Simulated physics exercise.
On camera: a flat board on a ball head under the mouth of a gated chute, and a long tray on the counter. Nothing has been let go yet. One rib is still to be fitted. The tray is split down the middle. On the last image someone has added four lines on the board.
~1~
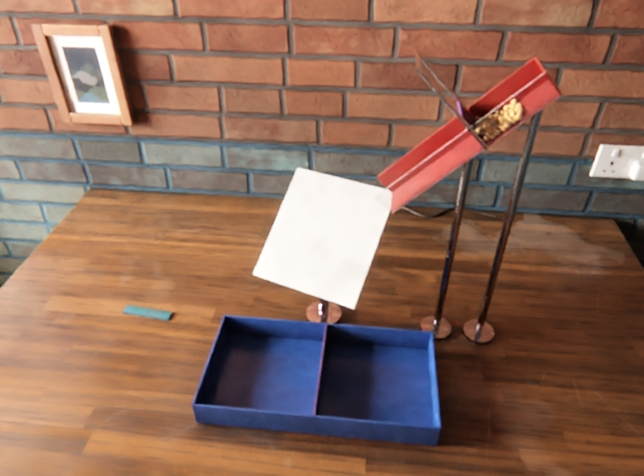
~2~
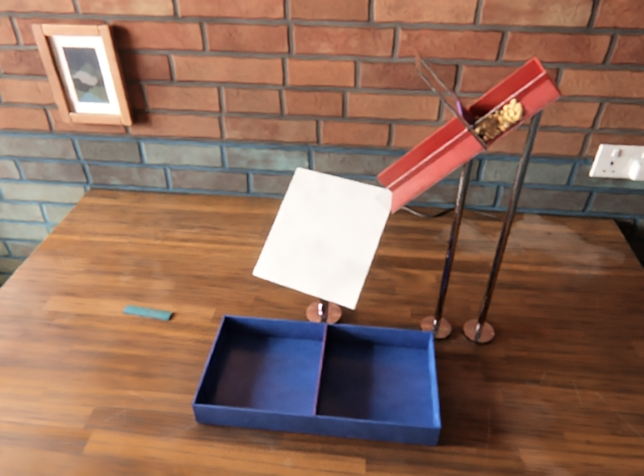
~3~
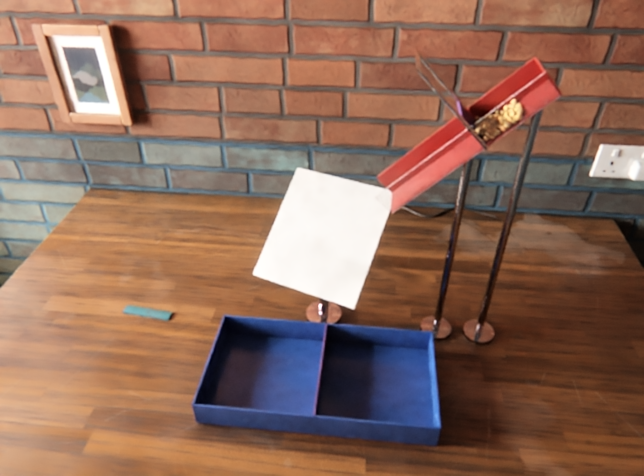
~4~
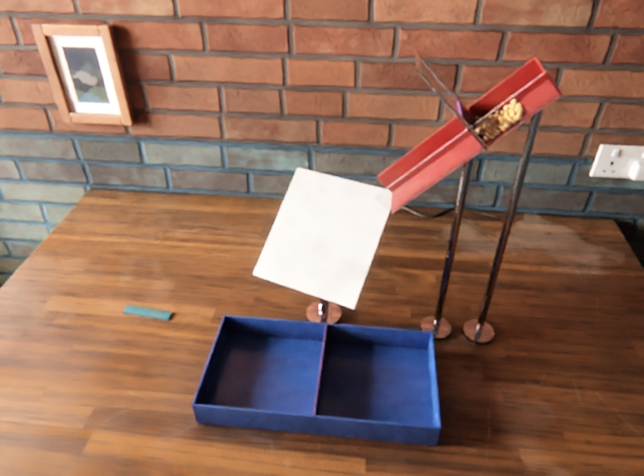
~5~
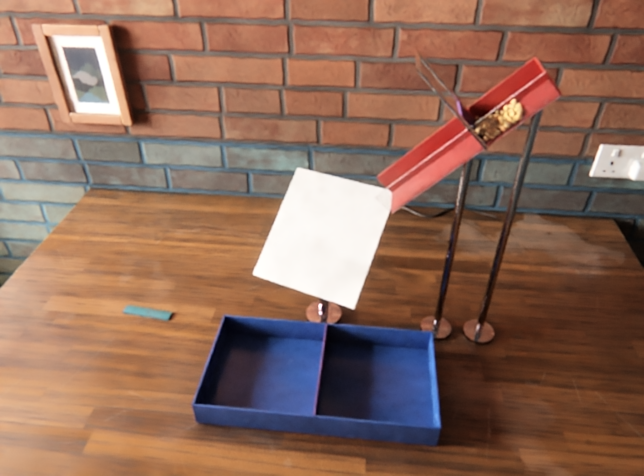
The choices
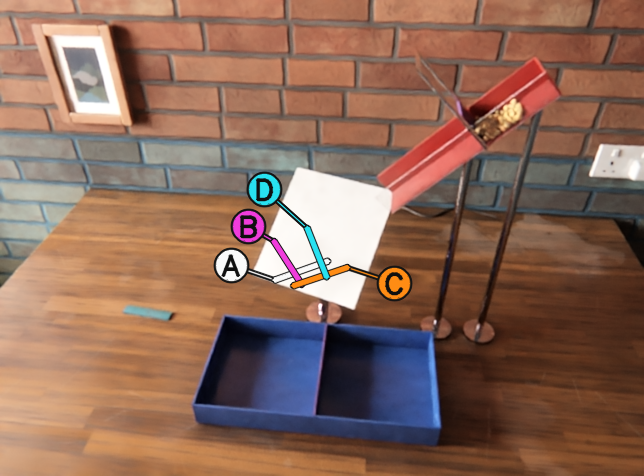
A wooden counter holds a divided blue tray, tilted white board and red chute, all motionless.
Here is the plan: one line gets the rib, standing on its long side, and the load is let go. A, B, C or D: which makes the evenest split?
D beats the others.
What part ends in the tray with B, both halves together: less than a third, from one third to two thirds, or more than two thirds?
Line B gives more than two thirds.
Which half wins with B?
The left half.
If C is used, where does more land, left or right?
Left.
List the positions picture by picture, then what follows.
In the first frame, load behind the gate at (497, 123), dried chickpeas; lip of the chute at (392, 203), sloping fairly steeply.
In the second frame, middle of the board at (324, 234), tilted fairly steeply; middle of its low edge at (301, 291); of its high edge at (345, 179).
In the third frame, front corners of the tray at (193, 404) and (440, 428); front end of its middle wall at (314, 416); gate still shut at (463, 113).
In the fourth frame, middle of the load at (497, 123); lip at (392, 203).
In the fifth frame, middle of the load at (497, 123); lip at (392, 203).
On the marked copy, line A from (327, 261) to (275, 280); line B from (274, 241) to (301, 284); line C from (347, 267) to (293, 285); line D from (307, 228) to (326, 276).
With A, of what is caught, nearly all in the left half, a stray few in the right.
With B, of what is caught, all in the left half, none in the right.
With C, of what is caught, nearly all in the left half, a stray few in the right.
With D, of what is caught, about half in the left half, about half in the right.
